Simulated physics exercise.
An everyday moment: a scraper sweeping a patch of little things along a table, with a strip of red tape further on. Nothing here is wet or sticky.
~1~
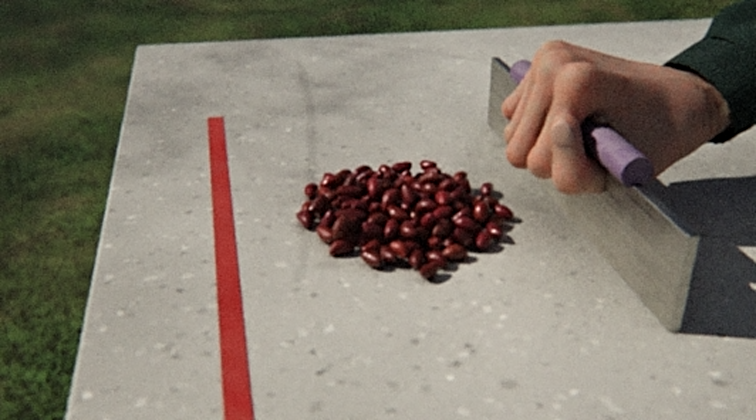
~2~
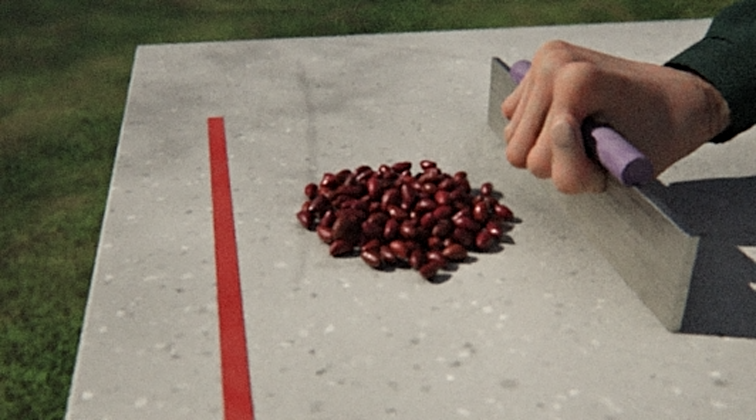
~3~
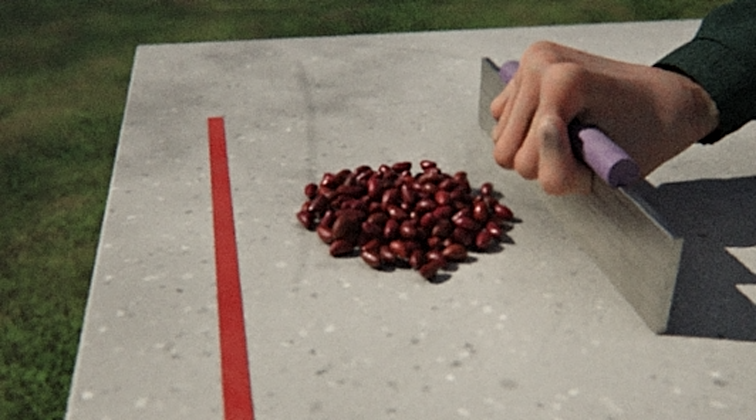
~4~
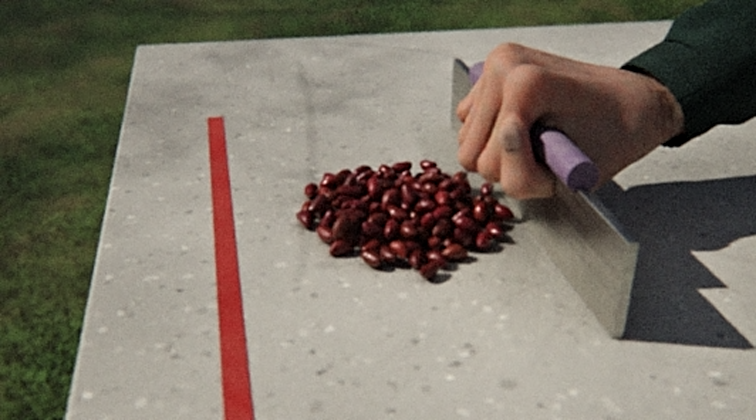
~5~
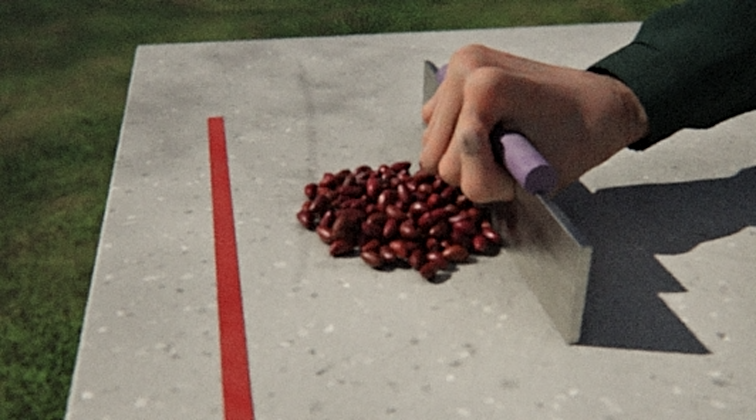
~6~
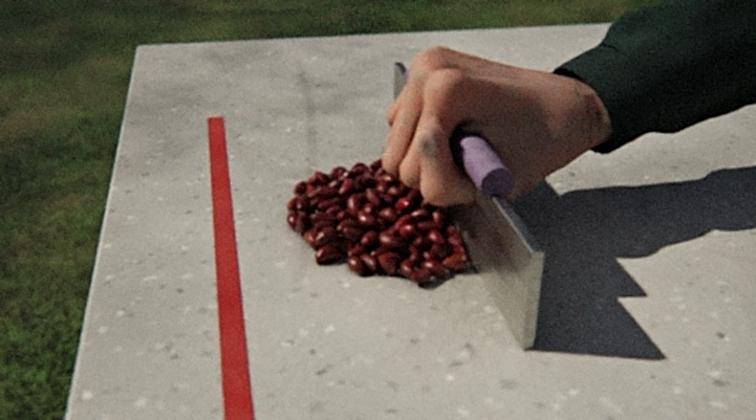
A hand holding a scraper by its purple handle stayed still at first, then slid it left across a pale speckled table, pushing a pile of dark red beans a little toward a strip of red tape.
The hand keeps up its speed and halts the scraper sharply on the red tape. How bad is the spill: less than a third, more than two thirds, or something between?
The floor gets less than a third.
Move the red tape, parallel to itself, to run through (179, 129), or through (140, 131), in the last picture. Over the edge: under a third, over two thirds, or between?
At the first place in the middle band, at the second over two thirds.
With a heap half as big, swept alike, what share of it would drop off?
Some 0 per cent.
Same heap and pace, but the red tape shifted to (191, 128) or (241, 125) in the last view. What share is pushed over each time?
About 40 and 0 per cent.
Just after the last frame, scraper still moving, near (326, 141); heap all on the table, its front near (179, 219).
A moment on, scraper stopped at the red tape; heap about a tenth over the edge.
Further on, scraper stopped at the red tape; heap roughly a quarter over the edge.
When it is over, scraper stopped at the red tape; heap roughly a quarter over the edge.
